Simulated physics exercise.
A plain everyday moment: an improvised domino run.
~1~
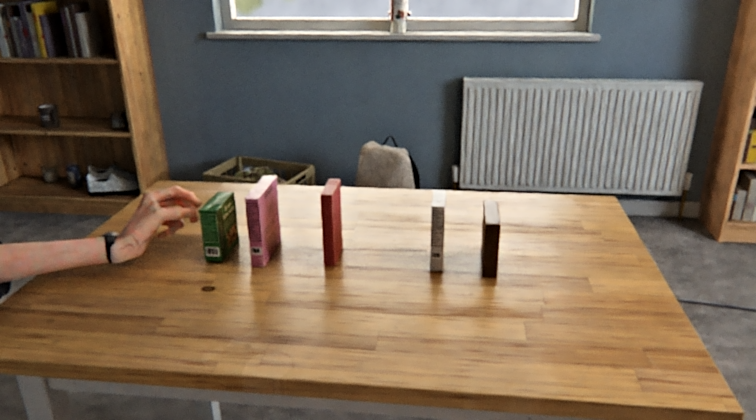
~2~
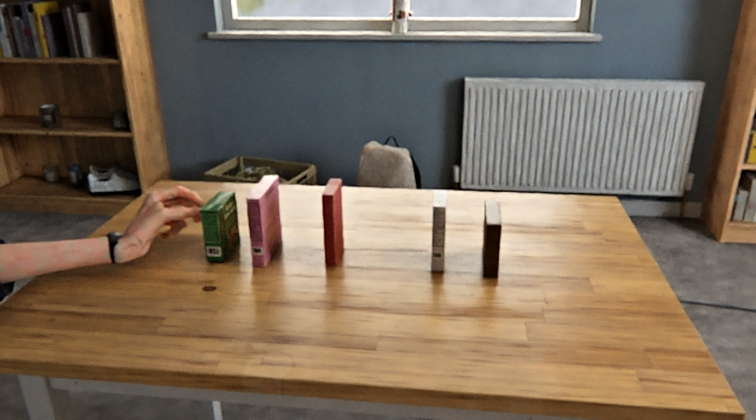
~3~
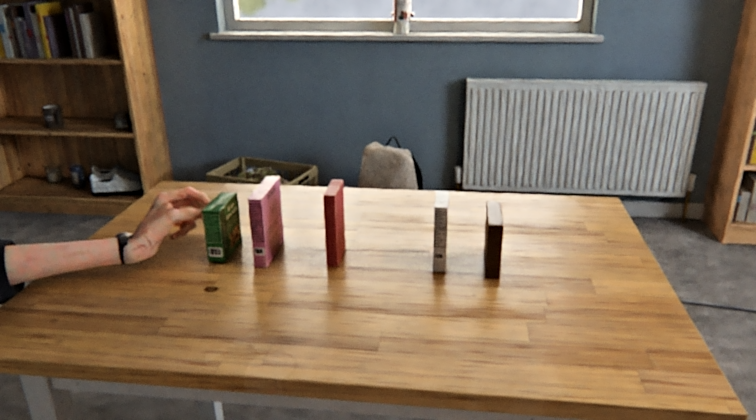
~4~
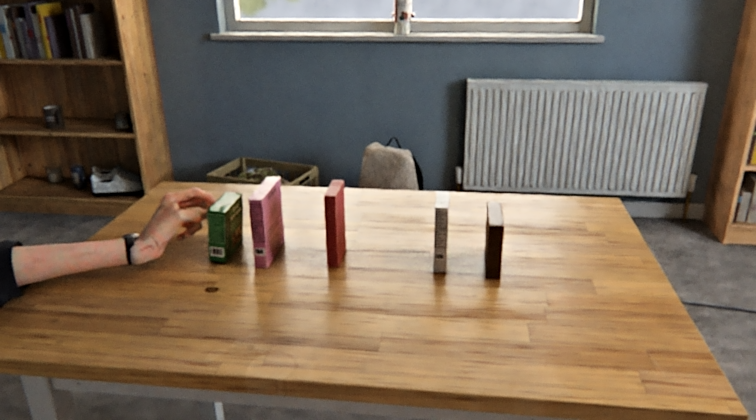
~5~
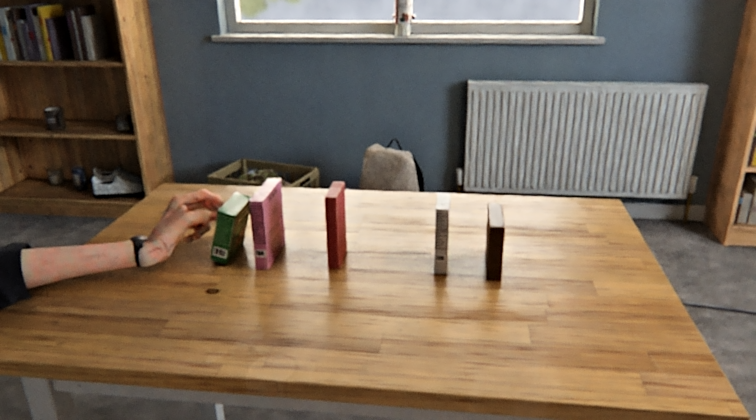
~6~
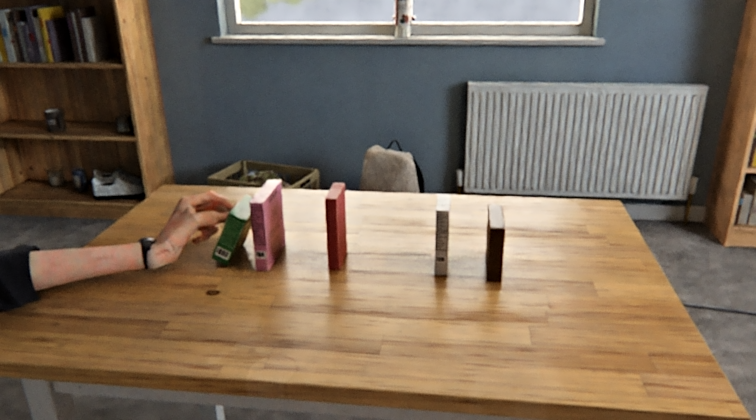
At the start, a hand reaches in from the left beside a green packet, the first of five upright objects spaced in a row on a wooden table. The fingers push the packet's top to the right, and it tilts over until it leans against the pink packet, while the others stay standing.
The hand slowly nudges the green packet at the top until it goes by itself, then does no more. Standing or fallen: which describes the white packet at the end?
It keeps its balance.
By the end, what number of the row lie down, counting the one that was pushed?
3 altogether.
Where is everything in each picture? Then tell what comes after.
The first frame shows white packet (438, 230); pink packet (264, 221).
The second frame shows pink packet (266, 221); red board (333, 222).
The third frame shows pink packet (267, 221); red board (335, 223).
The fourth frame shows green packet 5° over; pink packet (268, 222); red board (335, 223).
The fifth frame shows green packet 15° over; pink packet (269, 223); red board (336, 225).
The sixth frame shows green packet 26° over; white packet (442, 235); pink packet (269, 225).
Then, 0.30 s on from there, green packet 49° over; pink packet turned 20° from how it was put.
Then, 0.50 s on from there, green packet 70° over; pink packet turned 65° from how it was put; red board turned 20° from how it was put.
Then, 0.60 s on from there, green packet 72° over; pink packet on its side; red board turned 67° from how it was put.
Then, 0.80 s on from there, green packet 72° over; red board on its side; pink packet on its side.
In the end, toppled on the table, pink packet and red board; white packet unmoved. At the end, from the last picture's camera, white packet near (442, 235).
